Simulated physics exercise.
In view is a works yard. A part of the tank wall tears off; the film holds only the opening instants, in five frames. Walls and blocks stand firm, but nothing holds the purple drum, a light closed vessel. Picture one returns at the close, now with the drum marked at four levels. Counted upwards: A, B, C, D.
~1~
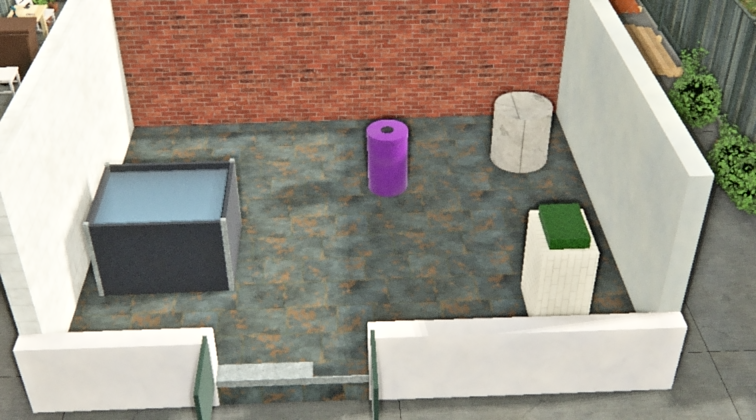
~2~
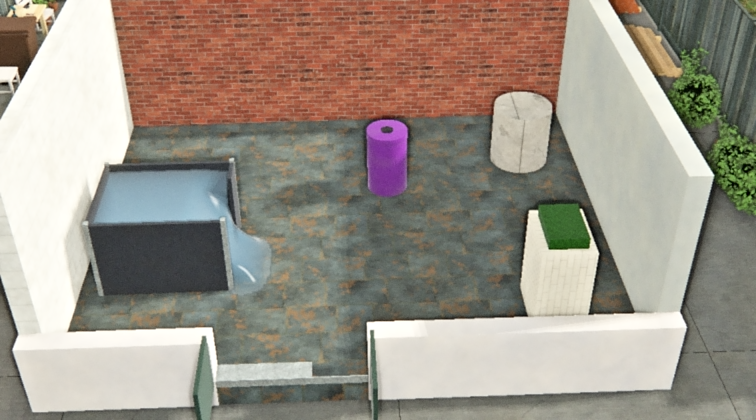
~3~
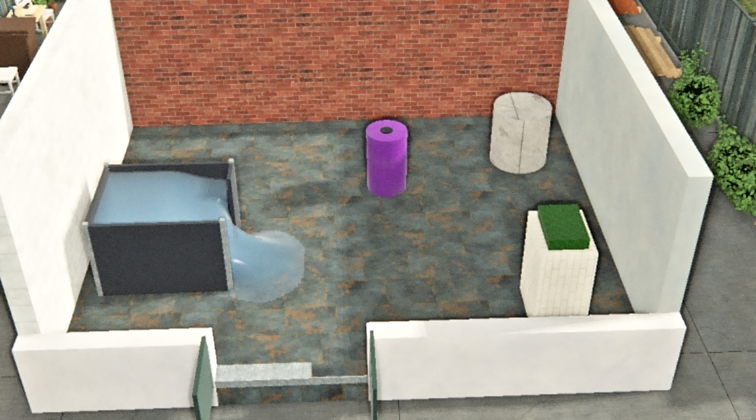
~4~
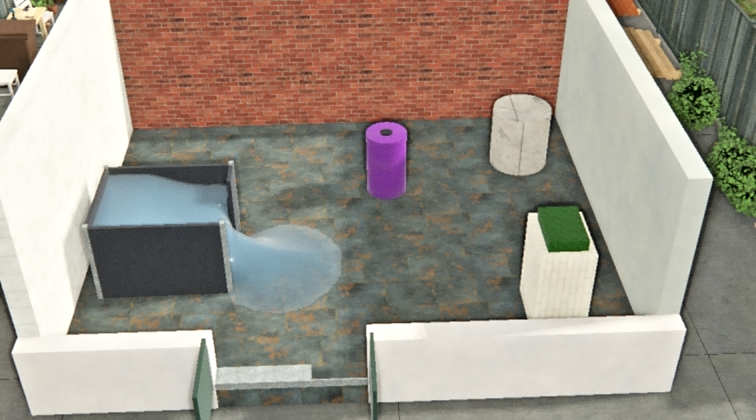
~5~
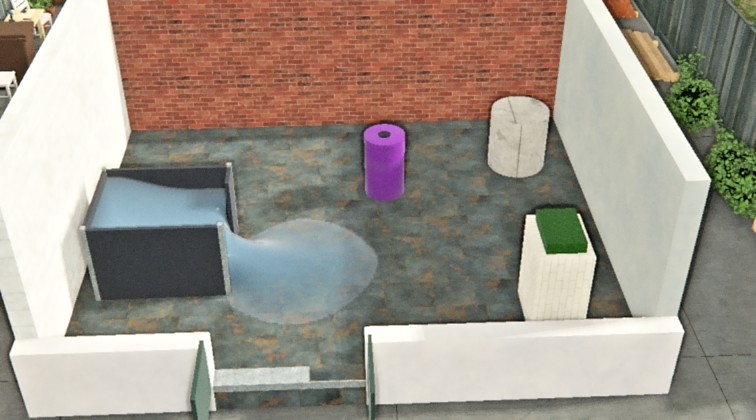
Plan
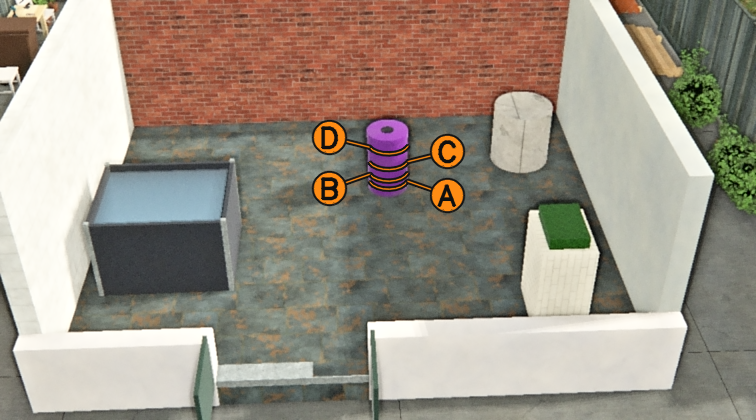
We see a walled yard with a full dark tank at left, a purple drum, a pale cylinder and a green-topped block; water pours from the tank's right side and spreads rightward across the paved ground in a widening pool.
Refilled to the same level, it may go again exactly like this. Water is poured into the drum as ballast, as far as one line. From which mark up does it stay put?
It is A.
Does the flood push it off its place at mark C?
No, not at all.
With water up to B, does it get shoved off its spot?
No, that is safe.
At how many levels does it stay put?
All four.
On the marked copy, A at (389, 189); B at (389, 181); C at (389, 169); D at (389, 153); from the bottom up A, B, C, D.
If A is chosen, it does not move.
If B is chosen, it does not move.
If C is chosen, it does not move.
If D is chosen, it does not move.
